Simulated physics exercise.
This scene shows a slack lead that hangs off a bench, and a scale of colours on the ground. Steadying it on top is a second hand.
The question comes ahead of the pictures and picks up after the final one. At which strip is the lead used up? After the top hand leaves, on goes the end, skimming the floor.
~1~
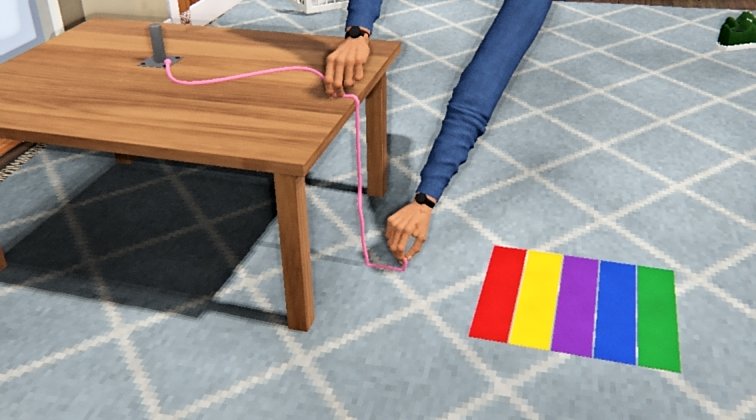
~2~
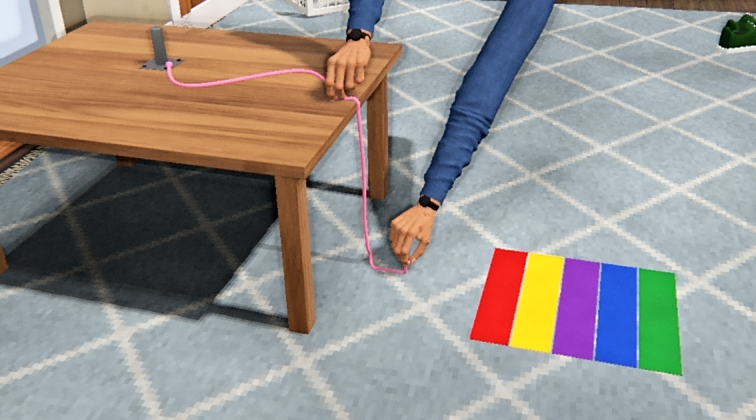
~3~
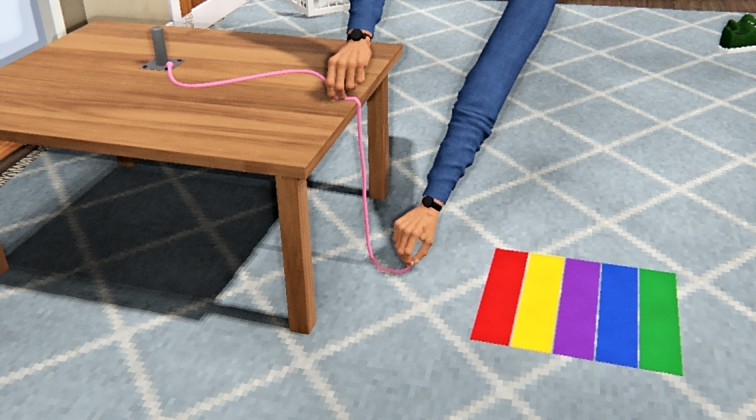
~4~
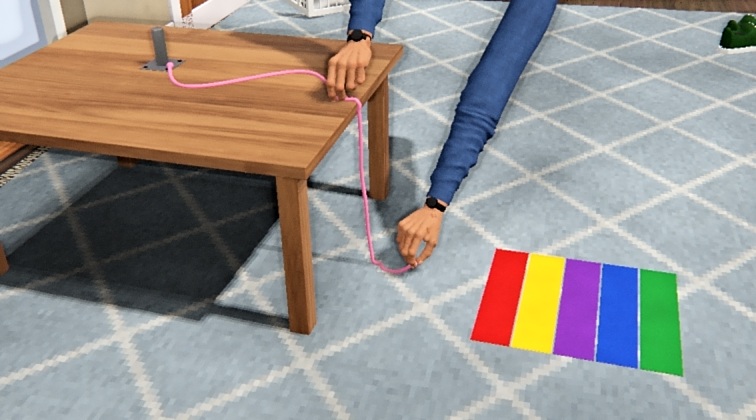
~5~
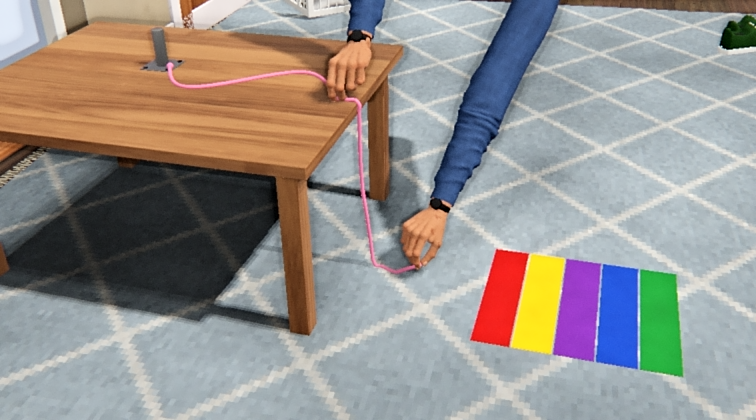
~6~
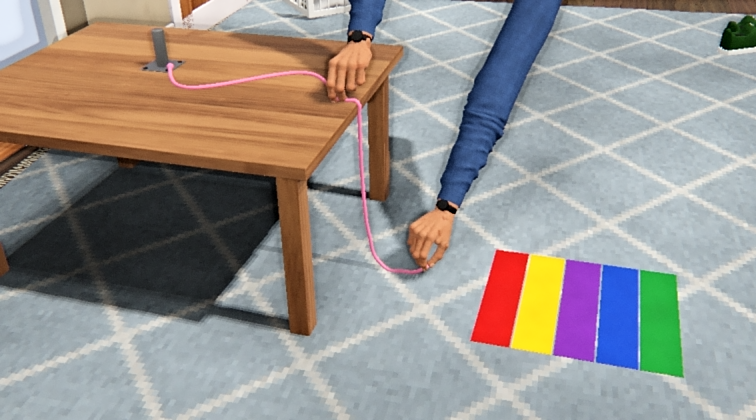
At the blue one.
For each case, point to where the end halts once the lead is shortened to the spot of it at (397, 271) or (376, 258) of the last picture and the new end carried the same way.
Roughly (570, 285), then roughly (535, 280).
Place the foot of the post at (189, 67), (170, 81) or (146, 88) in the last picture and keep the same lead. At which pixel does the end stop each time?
Try by try: (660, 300), (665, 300) and (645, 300).
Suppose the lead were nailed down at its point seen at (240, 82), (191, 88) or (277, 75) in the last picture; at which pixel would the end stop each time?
Approximately at (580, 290), at (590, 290) and at (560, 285), in that order.
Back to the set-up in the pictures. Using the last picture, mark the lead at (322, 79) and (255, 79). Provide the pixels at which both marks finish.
First one: (361, 97); second one: (288, 84).
Early on, end near (552, 285); over yellow.
Midway, end near (597, 291); over purple.
At the end of the slack, end near (624, 295); over blue. It halts on the blue strip.
